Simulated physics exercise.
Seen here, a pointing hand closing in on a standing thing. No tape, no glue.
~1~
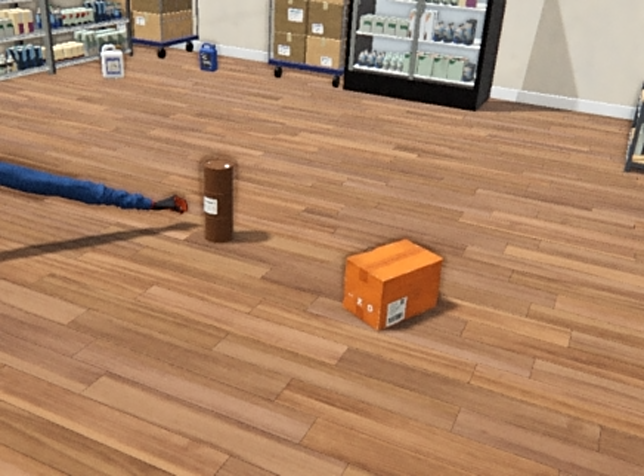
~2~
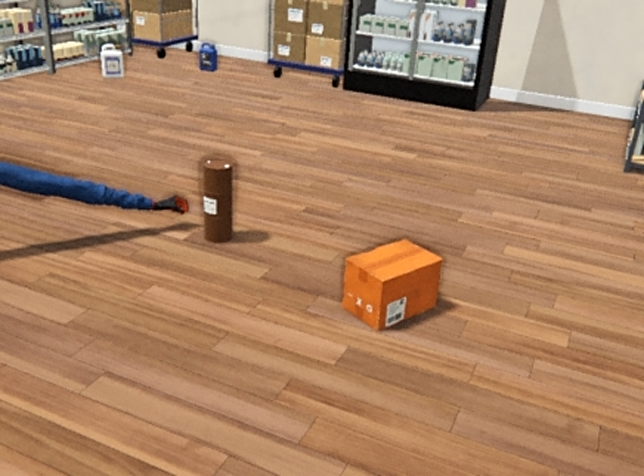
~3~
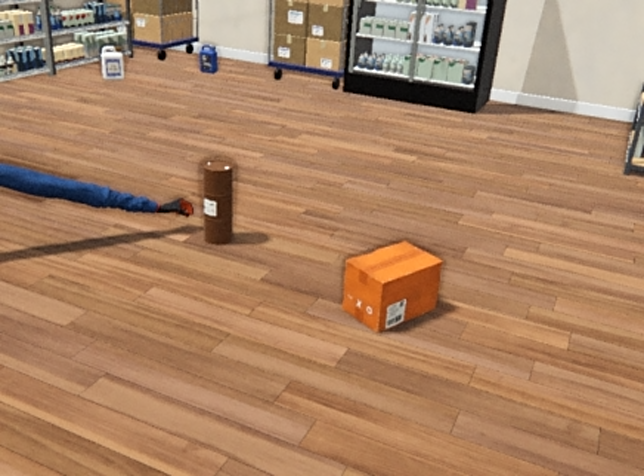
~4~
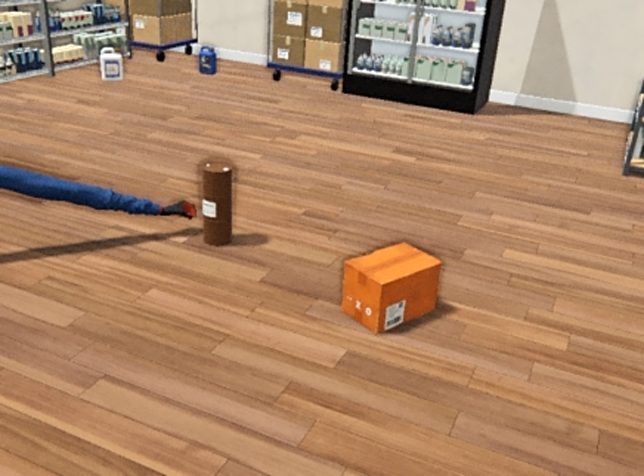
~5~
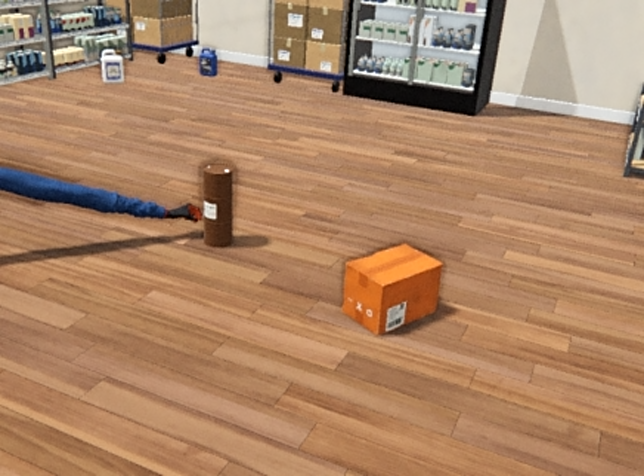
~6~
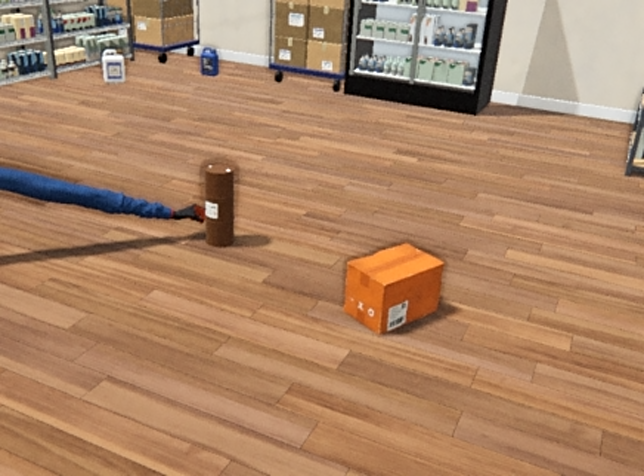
On a store's wooden floor, a blue-sleeved arm pointing from the left inches toward a standing brown canister near an orange box.
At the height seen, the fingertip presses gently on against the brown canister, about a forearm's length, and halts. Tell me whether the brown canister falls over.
The brown canister keeps standing.
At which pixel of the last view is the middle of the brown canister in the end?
Around (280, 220).
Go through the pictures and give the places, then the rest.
The first frame shows brown canister (219, 201).
The second frame shows brown canister (218, 201).
The third frame shows brown canister (218, 203).
The fourth frame shows brown canister (217, 204).
The fifth frame shows brown canister (218, 206).
The sixth frame shows brown canister (220, 206).
Then, 0.40 s past the last view, brown canister displaced a little near (231, 208).
Then, 0.90 s past the last view, brown canister displaced about its own width near (249, 213).
Then, 1.50 s past the last view, brown canister displaced well along near (271, 218).
Finally, moved from the start, brown canister. Final places as the last picture's camera would see them, brown canister near (280, 220).
